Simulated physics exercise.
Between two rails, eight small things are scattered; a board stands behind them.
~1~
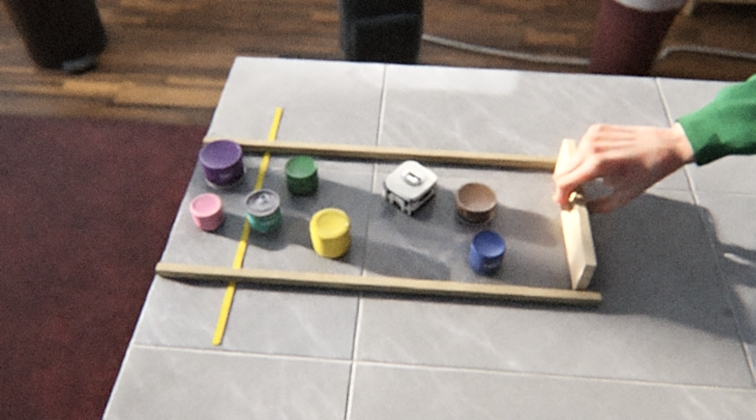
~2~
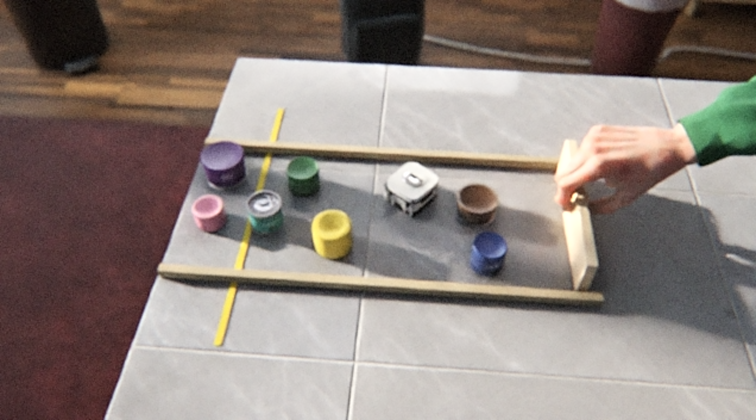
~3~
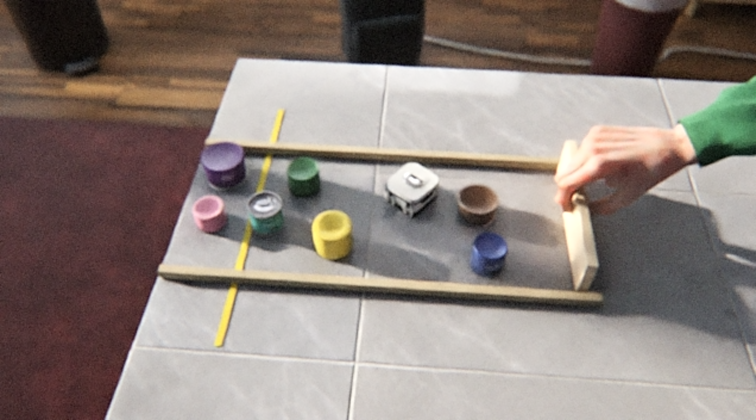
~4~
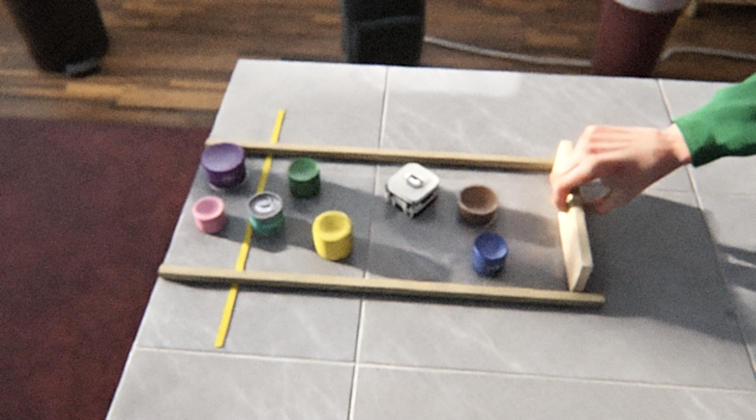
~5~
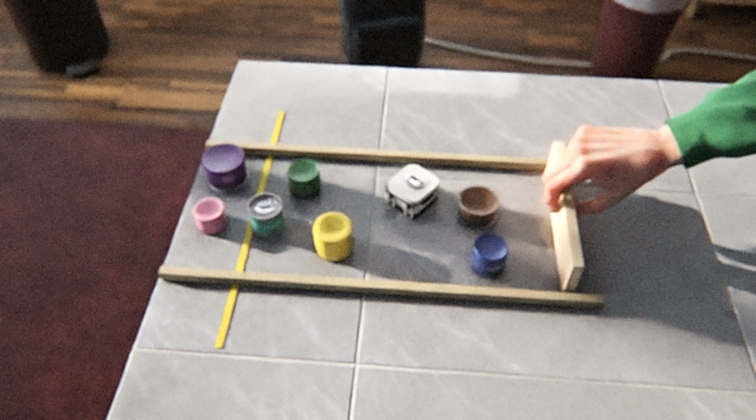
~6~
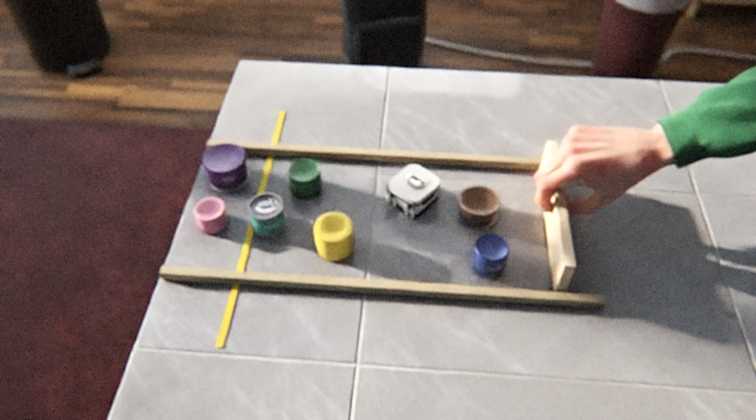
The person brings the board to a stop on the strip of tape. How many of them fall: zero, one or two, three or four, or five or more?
One or two.
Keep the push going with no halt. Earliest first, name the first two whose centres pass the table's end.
Earliest first - purple tin, pink lid.
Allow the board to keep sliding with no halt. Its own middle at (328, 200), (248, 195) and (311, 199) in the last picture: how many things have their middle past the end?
Place by place, 0, 2 and 0.
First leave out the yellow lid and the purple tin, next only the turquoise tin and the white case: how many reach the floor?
First 0, then 0.
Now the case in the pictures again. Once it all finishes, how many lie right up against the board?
4 end up touching it.
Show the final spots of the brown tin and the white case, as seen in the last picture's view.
The one named first is at (237, 197), the next at (248, 158).
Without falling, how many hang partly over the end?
The total here is 1.
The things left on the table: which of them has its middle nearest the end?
It's the pink lid.
Soon after, none off yet; pink lid at rest near (211, 216); purple tin at rest near (227, 167); turquoise tin at rest near (268, 216).
After that, none off yet; pink lid at rest near (211, 216); purple tin moving near (217, 167); turquoise tin displaced about its own width near (243, 202).
In the end, the number that fall off is one or two; gone, purple tin.
